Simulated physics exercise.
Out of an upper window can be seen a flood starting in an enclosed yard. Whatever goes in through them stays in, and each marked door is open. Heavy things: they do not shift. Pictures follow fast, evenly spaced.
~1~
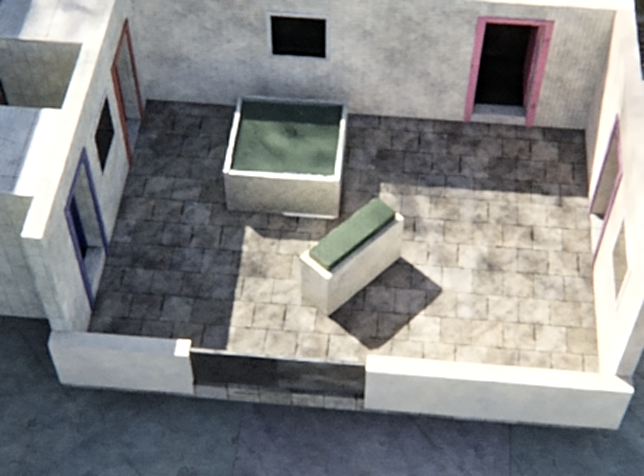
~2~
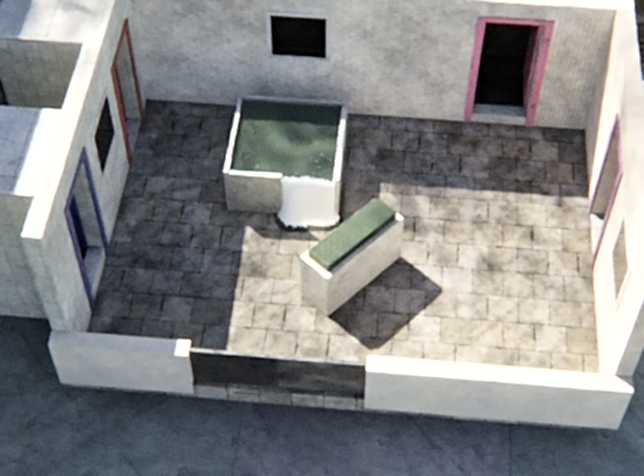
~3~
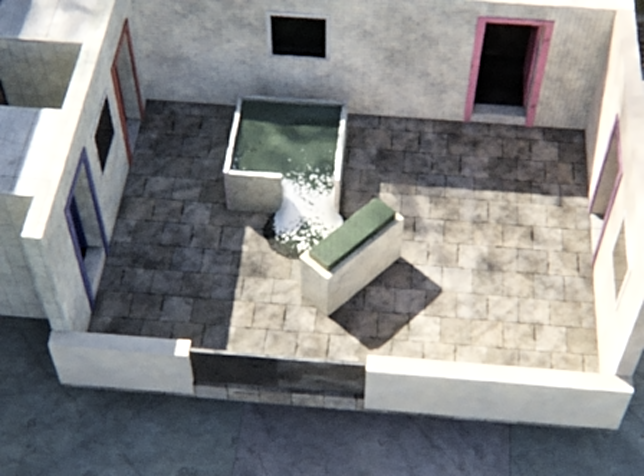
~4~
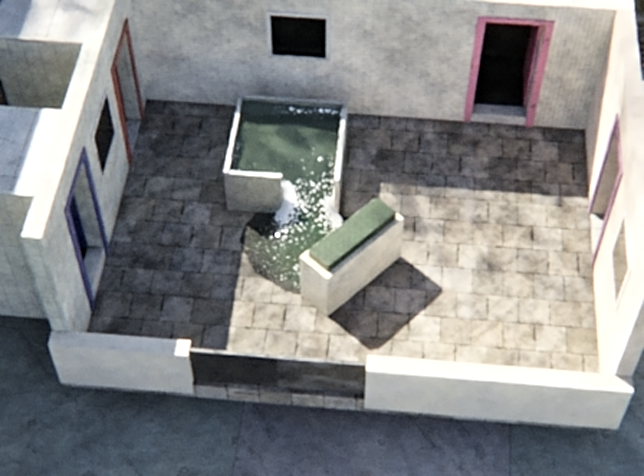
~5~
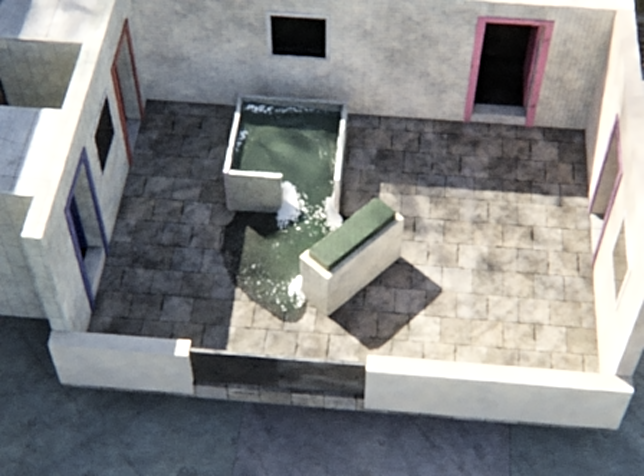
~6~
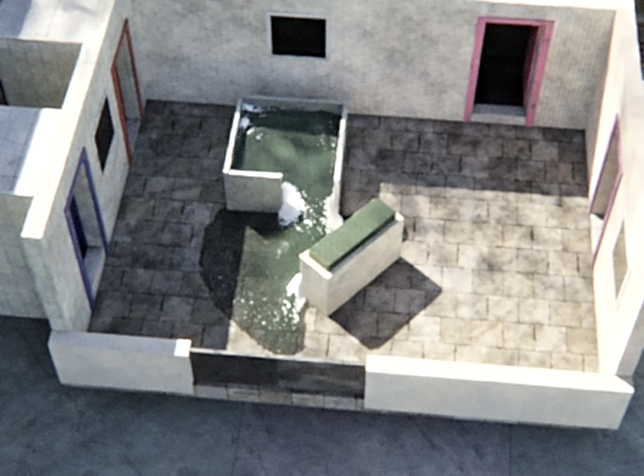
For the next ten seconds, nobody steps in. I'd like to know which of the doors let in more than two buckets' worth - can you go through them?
As I see it, the pink door will not top two buckets; the blue door will not top two buckets; the red door will top two buckets; the purple door will not top two buckets.
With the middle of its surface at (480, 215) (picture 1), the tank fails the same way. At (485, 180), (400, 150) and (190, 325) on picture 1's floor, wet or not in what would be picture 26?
In that order: Not reached, not reached, reached by the flood.
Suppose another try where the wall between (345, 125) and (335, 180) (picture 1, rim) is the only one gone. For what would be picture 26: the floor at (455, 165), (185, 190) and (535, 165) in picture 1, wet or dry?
In the order you gave them, I get drenched, still bare, drenched.
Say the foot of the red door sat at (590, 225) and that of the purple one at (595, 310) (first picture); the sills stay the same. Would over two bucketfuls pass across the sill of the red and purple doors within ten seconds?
I'd say red door falls short, while purple door falls short.
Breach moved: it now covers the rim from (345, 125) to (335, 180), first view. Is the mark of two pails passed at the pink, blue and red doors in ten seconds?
Result - pink door: Below the limit; blue door: Below the limit; red door: Below the limit.
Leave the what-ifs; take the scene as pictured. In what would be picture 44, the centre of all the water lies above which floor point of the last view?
I reckon somewhere around (272, 231).
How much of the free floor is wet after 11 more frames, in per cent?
Roughly 35 %.
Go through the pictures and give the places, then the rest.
The tank at (287, 140) is whole and still, in the first picture.
Water pours out at (308, 202) and has run to a hidden place, in the second picture.
The front is at (288, 253), out from the gap at (308, 202), in the third picture.
Water pours out at (308, 203) and has run to (287, 285), in the fourth picture.
The front is at (287, 316), out from the gap at (308, 203), in the fifth picture.
The front is at (283, 351), out from the gap at (308, 203), in the sixth picture.
A moment on, water covers 20 % of the floor; the pink door not reached, the blue door not reached, the red door not reached, the purple door not reached.
Next, water covers 35 % of the floor; the pink door not reached, the blue door wet at the sill, nothing in, the red door not reached, the purple door not reached.
Then, water covers 55 % of the floor; the pink door wet at the sill, nothing in, the blue door wet at the sill, nothing in, the red door wet at the sill, nothing in, the purple door not reached.
Later, water covers 80 % of the floor; the pink door wet at the sill, nothing in, the blue door wet at the sill, nothing in, the red door wet at the sill, nothing in, the purple door wet at the sill, nothing in.
In the end, water covers 100 % of the floor; the pink door wet at the sill, nothing in, the blue door wet at the sill, nothing in, the red door over two buckets in, the purple door wet at the sill, nothing in.
